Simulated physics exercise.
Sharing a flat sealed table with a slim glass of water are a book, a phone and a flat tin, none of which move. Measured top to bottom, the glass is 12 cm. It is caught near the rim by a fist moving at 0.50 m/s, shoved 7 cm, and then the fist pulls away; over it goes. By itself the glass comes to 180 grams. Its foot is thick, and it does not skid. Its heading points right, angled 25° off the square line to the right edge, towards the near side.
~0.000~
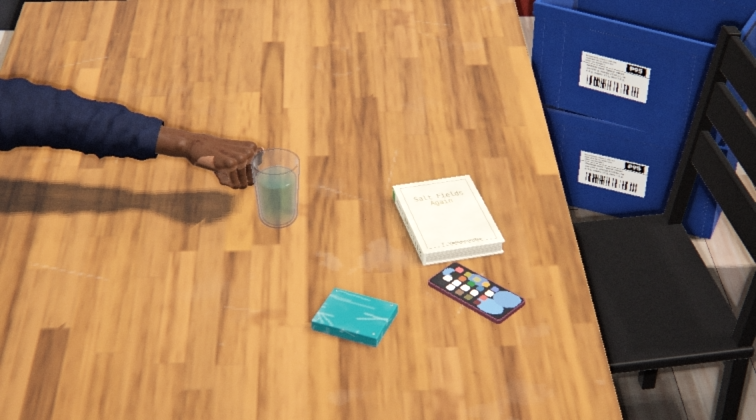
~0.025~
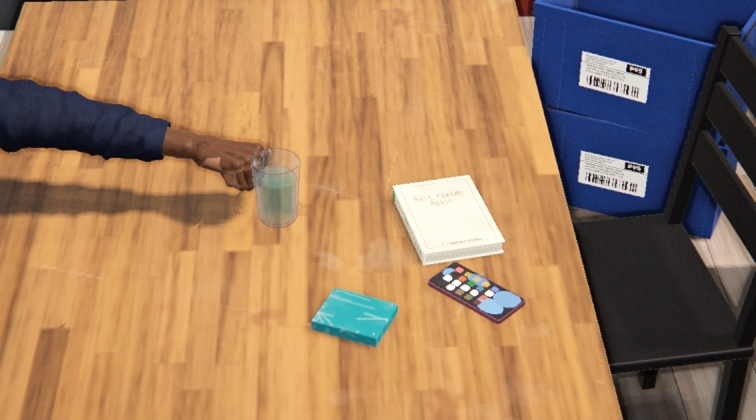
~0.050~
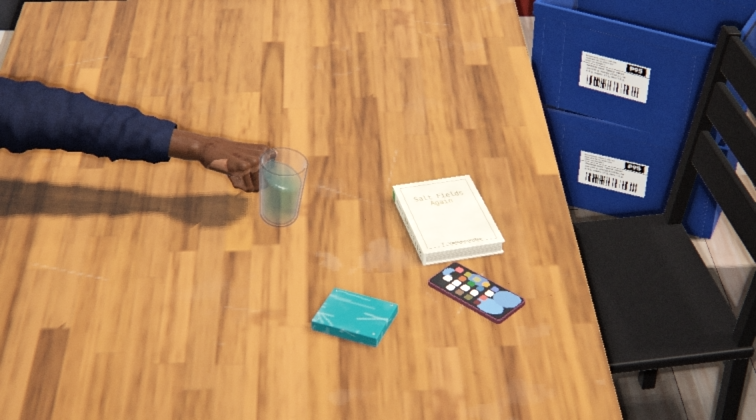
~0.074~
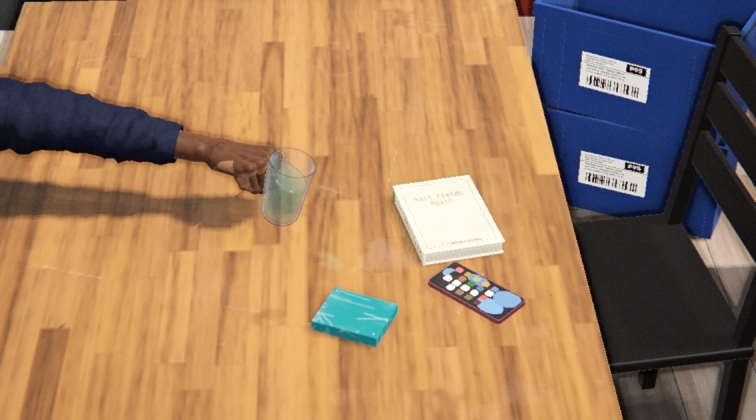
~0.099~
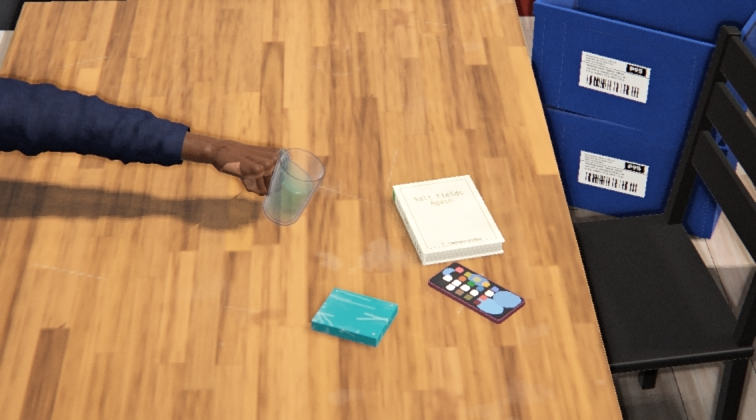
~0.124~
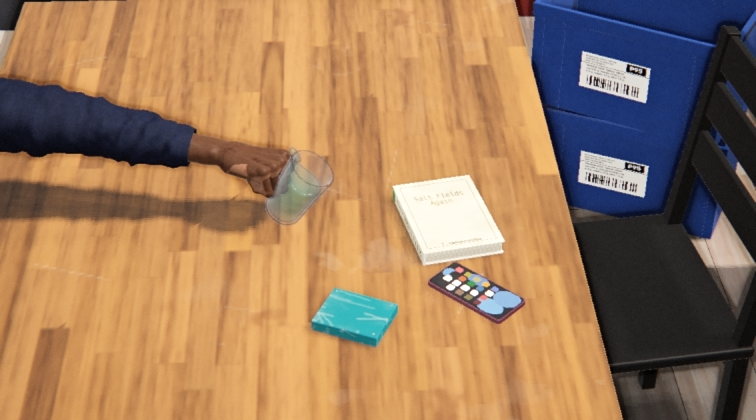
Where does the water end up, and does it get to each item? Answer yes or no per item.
Book: Yes, it gets wet. Phone: Yes, it gets wet. Flat tin: Yes, it gets wet.
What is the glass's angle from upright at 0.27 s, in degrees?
About 86 degrees.
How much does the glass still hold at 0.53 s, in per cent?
It is close to 24 percent.
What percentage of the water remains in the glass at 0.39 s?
About 42 %.
By 0.27 s the tilt is 86° and 88 per cent is in the glass, 0 has run off the table; wet so far, nothing.
By 0.39 s the tilt is 86° and 42 per cent is in the glass, 0 has run off the table; wet so far, book.
By 0.53 s the tilt is 86° and 23 per cent is in the glass, 0 has run off the table; wet so far, book, phone.
By 0.77 s the tilt is 86° and 12 per cent is in the glass, 2 has run off the table; wet so far, book, phone, flat tin.
At rest 5 per cent is in the glass, 5 has run off the table; wet so far, book, phone, flat tin.
